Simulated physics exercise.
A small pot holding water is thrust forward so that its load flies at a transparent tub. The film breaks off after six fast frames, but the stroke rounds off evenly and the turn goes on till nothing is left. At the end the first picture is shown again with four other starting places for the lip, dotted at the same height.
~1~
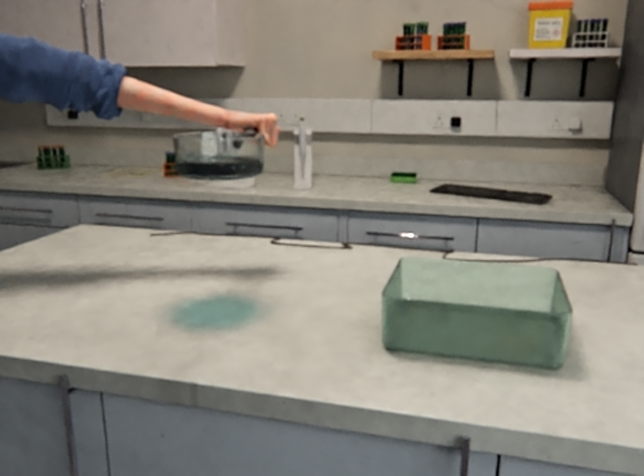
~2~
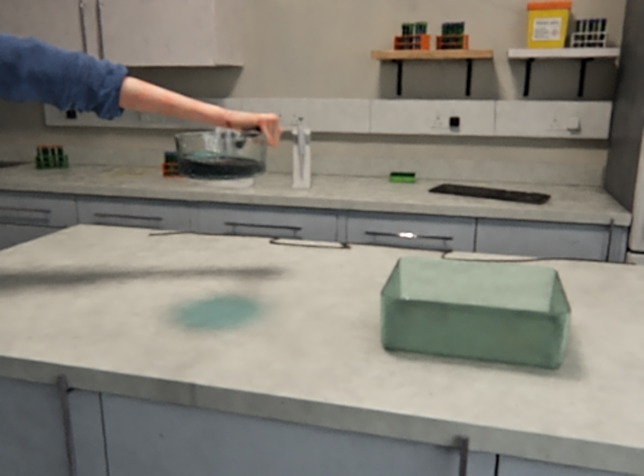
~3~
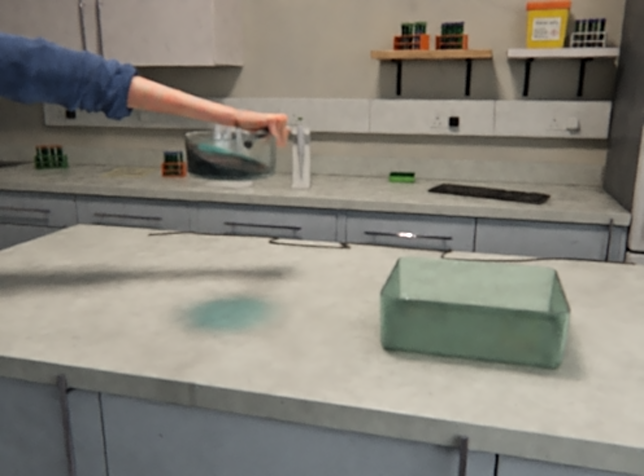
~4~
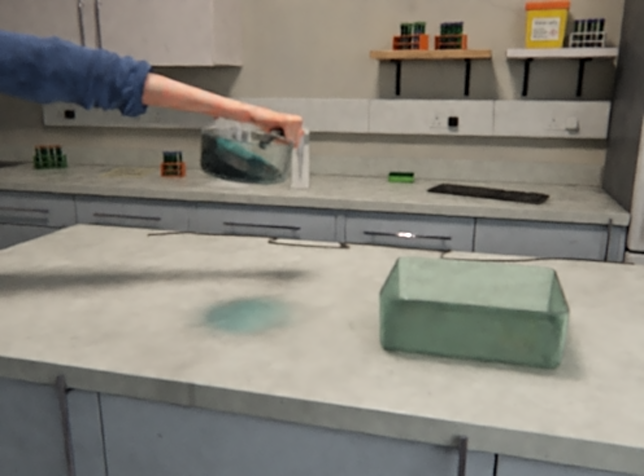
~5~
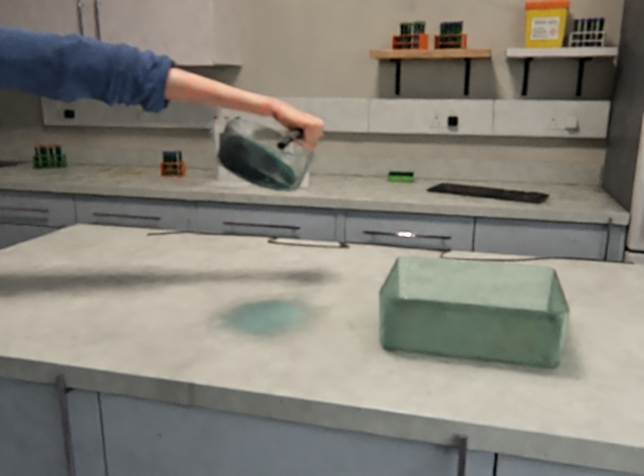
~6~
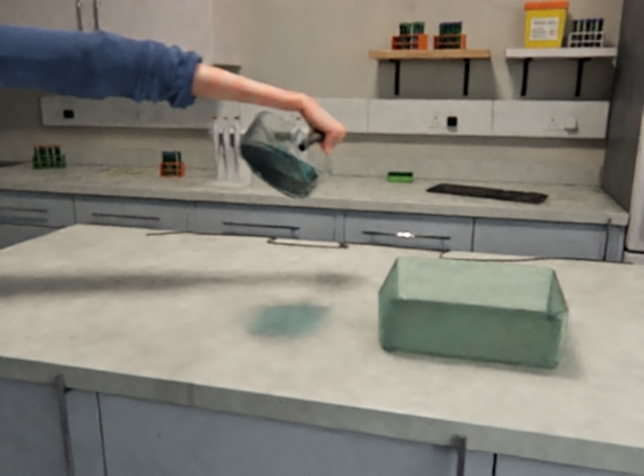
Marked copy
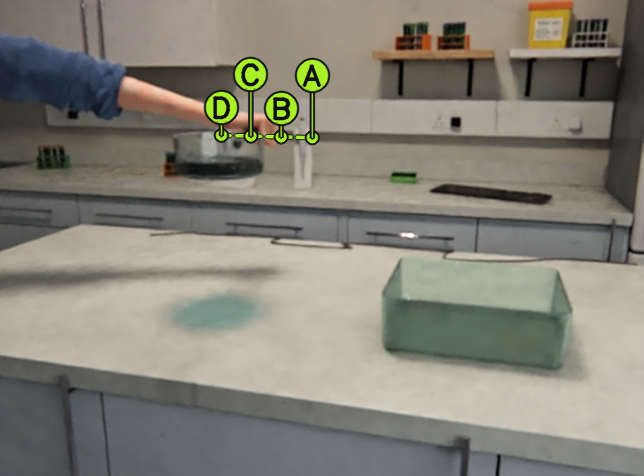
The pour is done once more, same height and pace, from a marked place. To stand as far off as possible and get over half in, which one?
Place D.
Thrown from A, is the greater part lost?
No.
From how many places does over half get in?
All of the four.
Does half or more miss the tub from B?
No, that is safe.
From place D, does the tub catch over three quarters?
No, less.
On the marked copy, A at (312, 137); B at (281, 136); C at (250, 136); D at (221, 135).
With A, about 70 % lands in the tub, 14 % falls short and 16 % goes beside or beyond.
With B, about 82 % lands in the tub, 12 % falls short and 6 % goes beside or beyond.
With C, about 69 % lands in the tub, 14 % falls short and 16 % goes beside or beyond.
With D, about 61 % lands in the tub, 22 % falls short and 17 % goes beside or beyond.
